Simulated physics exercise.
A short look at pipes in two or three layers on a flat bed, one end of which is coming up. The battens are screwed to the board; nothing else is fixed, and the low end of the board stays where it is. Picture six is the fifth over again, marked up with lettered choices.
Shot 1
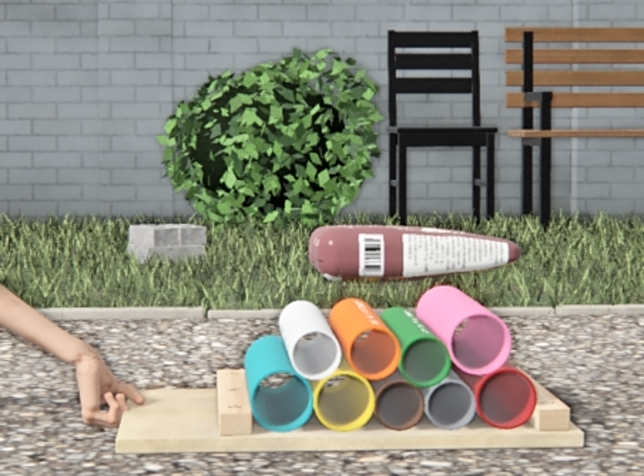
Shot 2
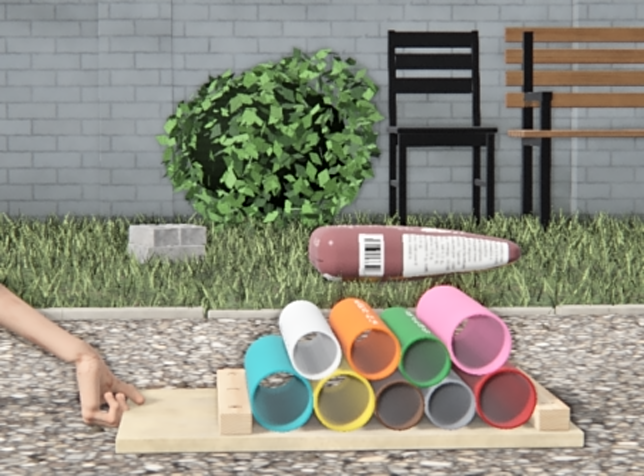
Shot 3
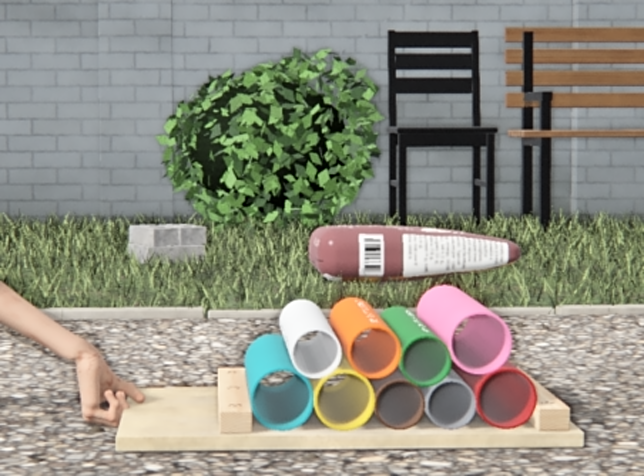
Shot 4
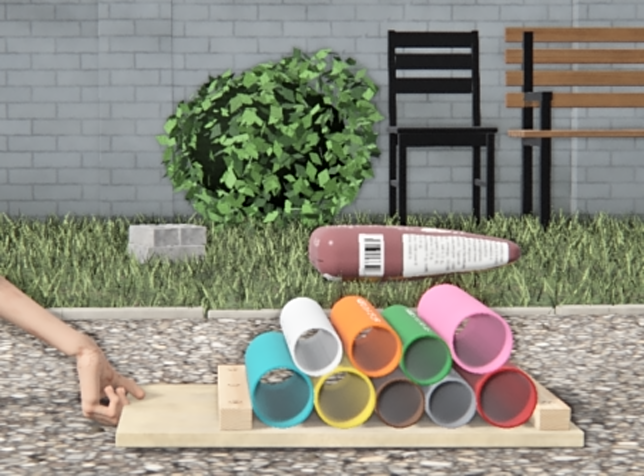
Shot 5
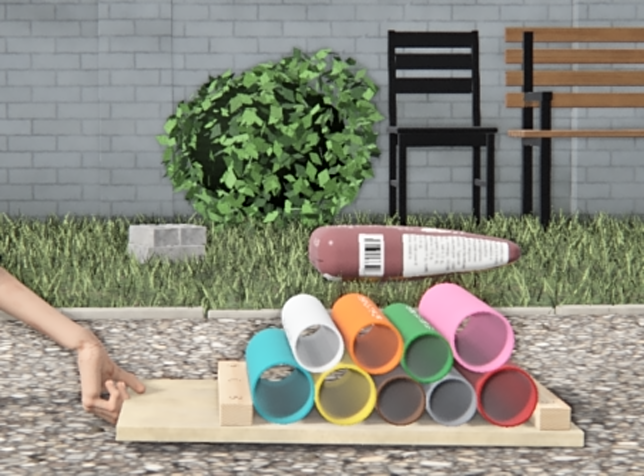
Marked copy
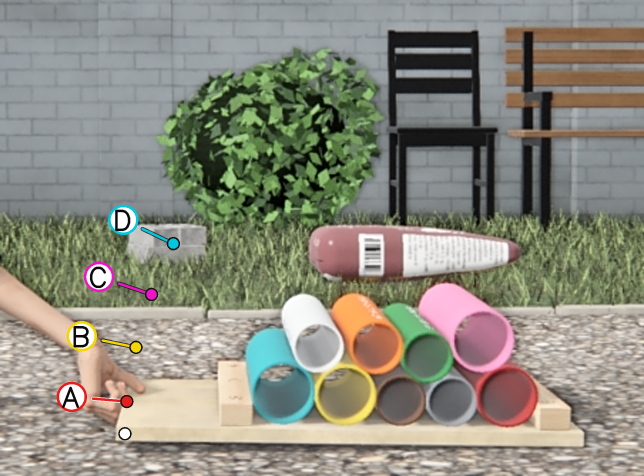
Colourful stacked pipes resting between wooden blocks on a flat board as a hand slowly lifts its left end slightly.
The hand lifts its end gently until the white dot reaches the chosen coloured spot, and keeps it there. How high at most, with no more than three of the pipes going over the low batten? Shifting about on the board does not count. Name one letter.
D is the limit.
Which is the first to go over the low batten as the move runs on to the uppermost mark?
It is the pink one.
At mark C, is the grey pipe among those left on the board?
The grey pipe: Yes.
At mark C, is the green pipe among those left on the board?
The green pipe: Yes.
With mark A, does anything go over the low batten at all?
No.
On the marked copy, A at (127, 402); B at (136, 348); C at (152, 295); D at (174, 243); the white dot at (125, 434).
Taking D. A third of the way, board at 16°.
Two thirds of the way, board at 26°.
When it is over, board at 26°, three over the low batten (green, orange, pink).
As for the rest, A none over the low batten; B none over the low batten; C none over the low batten.
